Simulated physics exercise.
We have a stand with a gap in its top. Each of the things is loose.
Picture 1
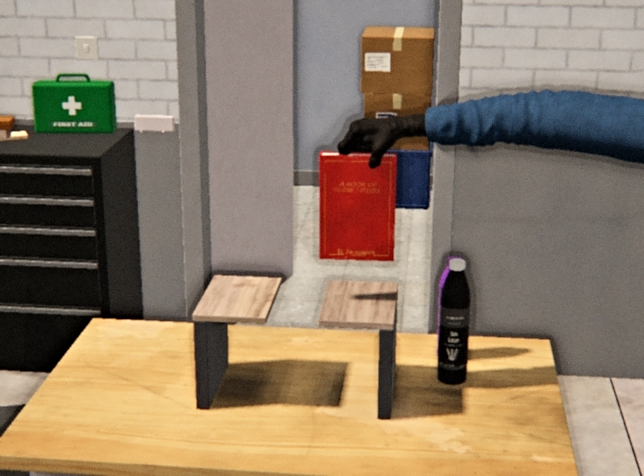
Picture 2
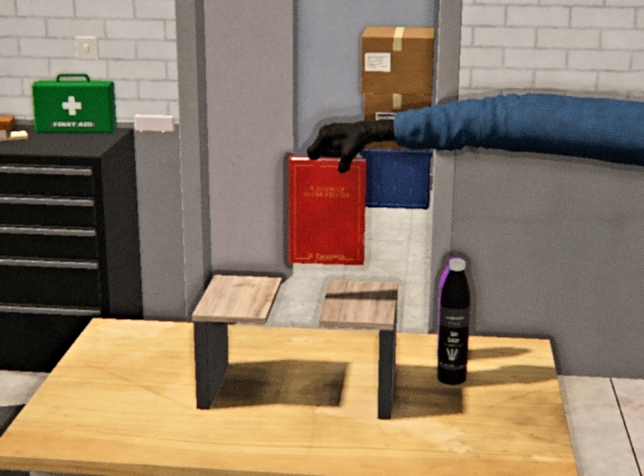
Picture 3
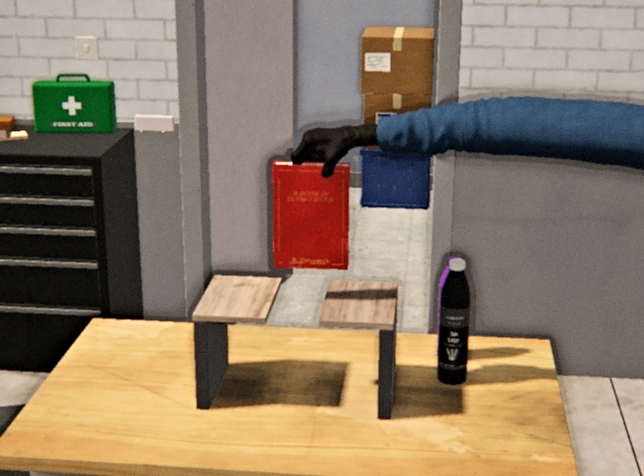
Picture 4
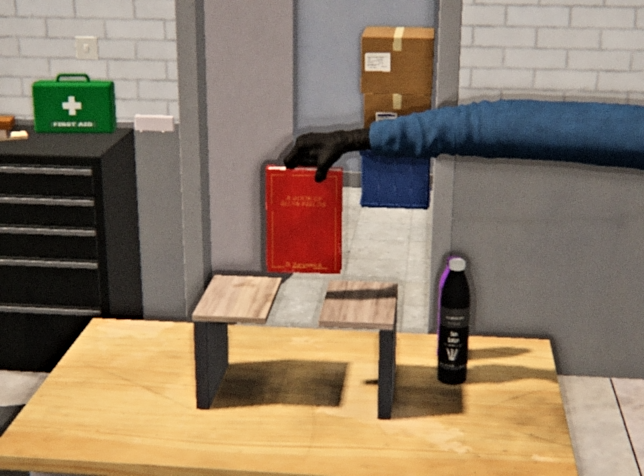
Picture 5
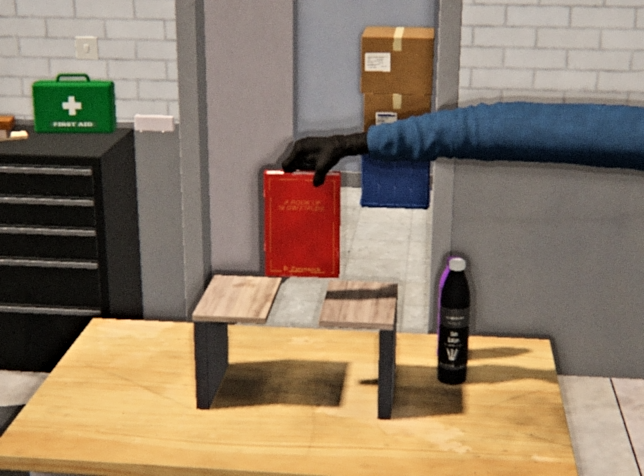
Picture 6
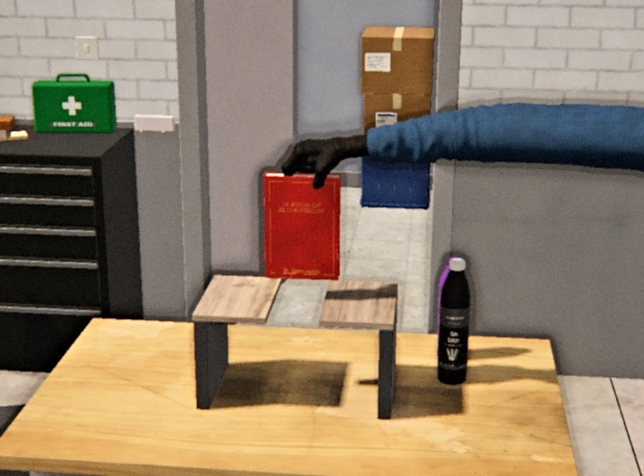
In a workshop, a black-gloved hand in a blue sleeve carried a red book leftward and slightly down, then held it nearly still above the gap in a small stand beside a dark bottle.
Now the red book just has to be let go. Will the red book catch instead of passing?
Yes. It stays put above.
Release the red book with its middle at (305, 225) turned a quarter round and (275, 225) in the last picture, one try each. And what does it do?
Passes; held.
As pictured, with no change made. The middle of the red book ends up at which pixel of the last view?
The object finishes roughly at pixel (303, 248).
Then, 0.20 s after the last picture, red book slid a little near (303, 248).
Then, 1.00 s after the last picture, red book resting near (303, 248).
At rest, moved from the start, red book; the other 2 in place. Seen from the same camera at the end, red book near (303, 248). The book lodges.
